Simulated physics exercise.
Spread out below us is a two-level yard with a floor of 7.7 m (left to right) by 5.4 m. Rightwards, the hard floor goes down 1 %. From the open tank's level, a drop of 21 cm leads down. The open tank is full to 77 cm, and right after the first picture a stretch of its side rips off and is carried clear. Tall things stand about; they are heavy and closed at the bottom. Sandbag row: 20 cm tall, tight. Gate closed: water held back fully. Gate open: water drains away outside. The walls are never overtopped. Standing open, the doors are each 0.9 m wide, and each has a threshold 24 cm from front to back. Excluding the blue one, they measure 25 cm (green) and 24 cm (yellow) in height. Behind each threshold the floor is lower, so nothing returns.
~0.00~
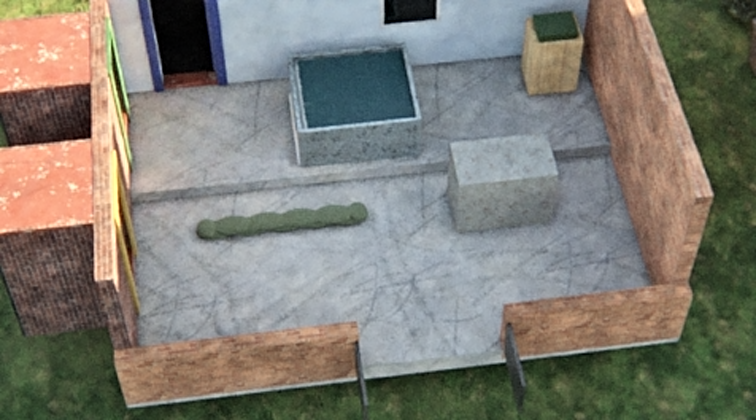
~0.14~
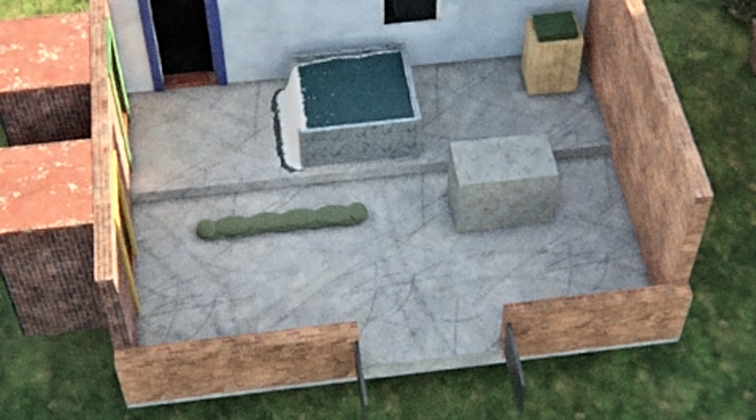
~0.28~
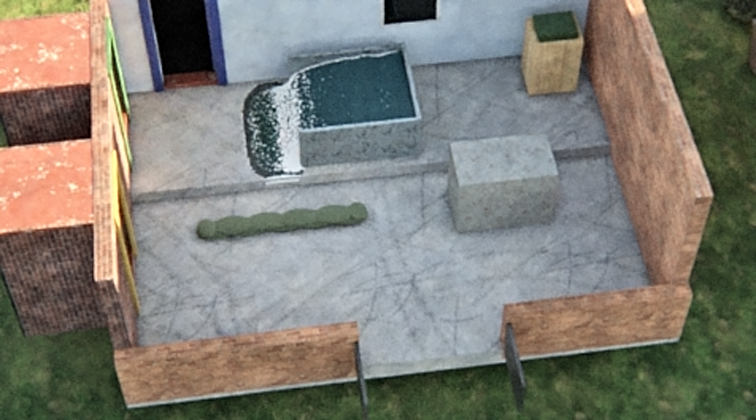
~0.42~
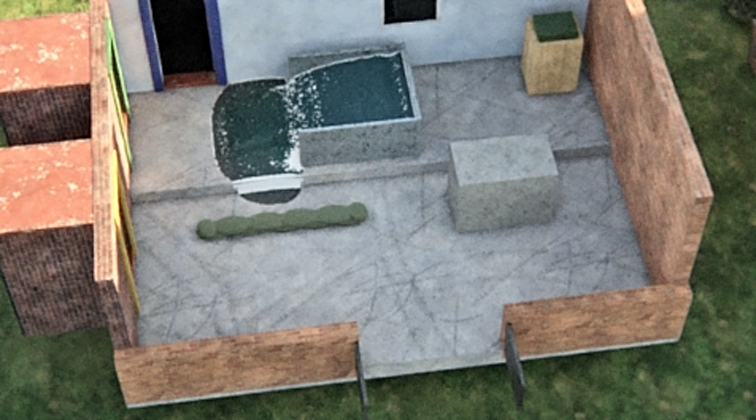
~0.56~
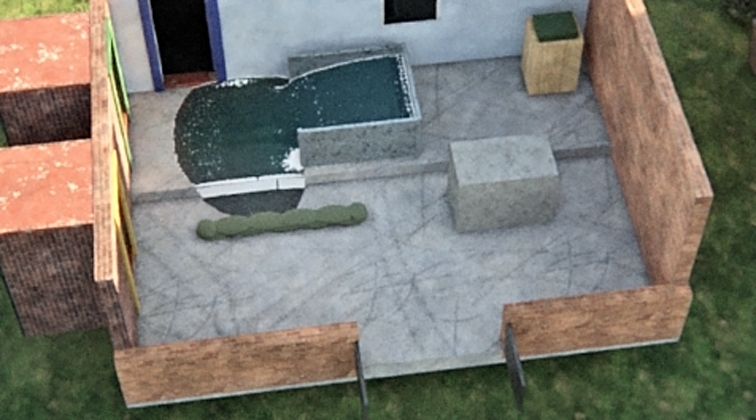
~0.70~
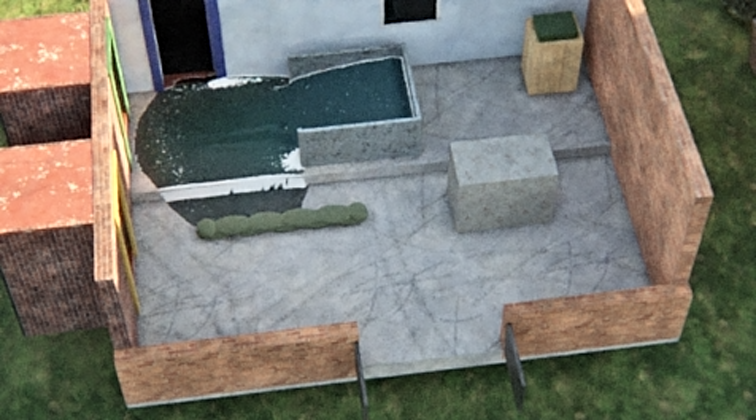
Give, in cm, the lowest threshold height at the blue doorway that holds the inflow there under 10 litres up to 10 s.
The lowest height is close to 24 cm.
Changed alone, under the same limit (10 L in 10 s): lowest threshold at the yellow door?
Yellow: Roughly 10.5 cm.
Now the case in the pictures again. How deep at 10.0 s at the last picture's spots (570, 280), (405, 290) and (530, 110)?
Roughly 12, then 3, then 1 cm.
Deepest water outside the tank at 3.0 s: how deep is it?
27 cm.
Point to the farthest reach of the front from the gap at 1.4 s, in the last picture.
(136, 275).
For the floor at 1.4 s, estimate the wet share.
I'd say near 20 percent.
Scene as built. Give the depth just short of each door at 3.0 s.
The blue door has 23 cm, the green door 22 cm and the yellow door 14 cm.
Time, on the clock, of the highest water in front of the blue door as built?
Around 2.6 s.
After 1.4 s water covers 20 % of the floor, deepest (48 cm) near (128, 100); 17 cm at the blue door, 4 litres in over its 9 cm threshold.
After 3.0 s water covers 35 % of the floor, deepest (27 cm) near (141, 377); 23 cm at the blue door, 77 litres in over its 9 cm threshold.
After 10.0 s water covers 80 % of the floor, deepest (14 cm) near (605, 161); 3 cm at the blue door, 137 litres in over its 9 cm threshold.
At the blue door as built, the water arrived by 0.7 s and peaked near 23 cm at 2.6 s.
Run again over the same 10 s with other heights there, 19 litres in over 20.5 cm, 4 litres over 27.5 cm. The limit of 10 litres is kept from about 24 cm up.
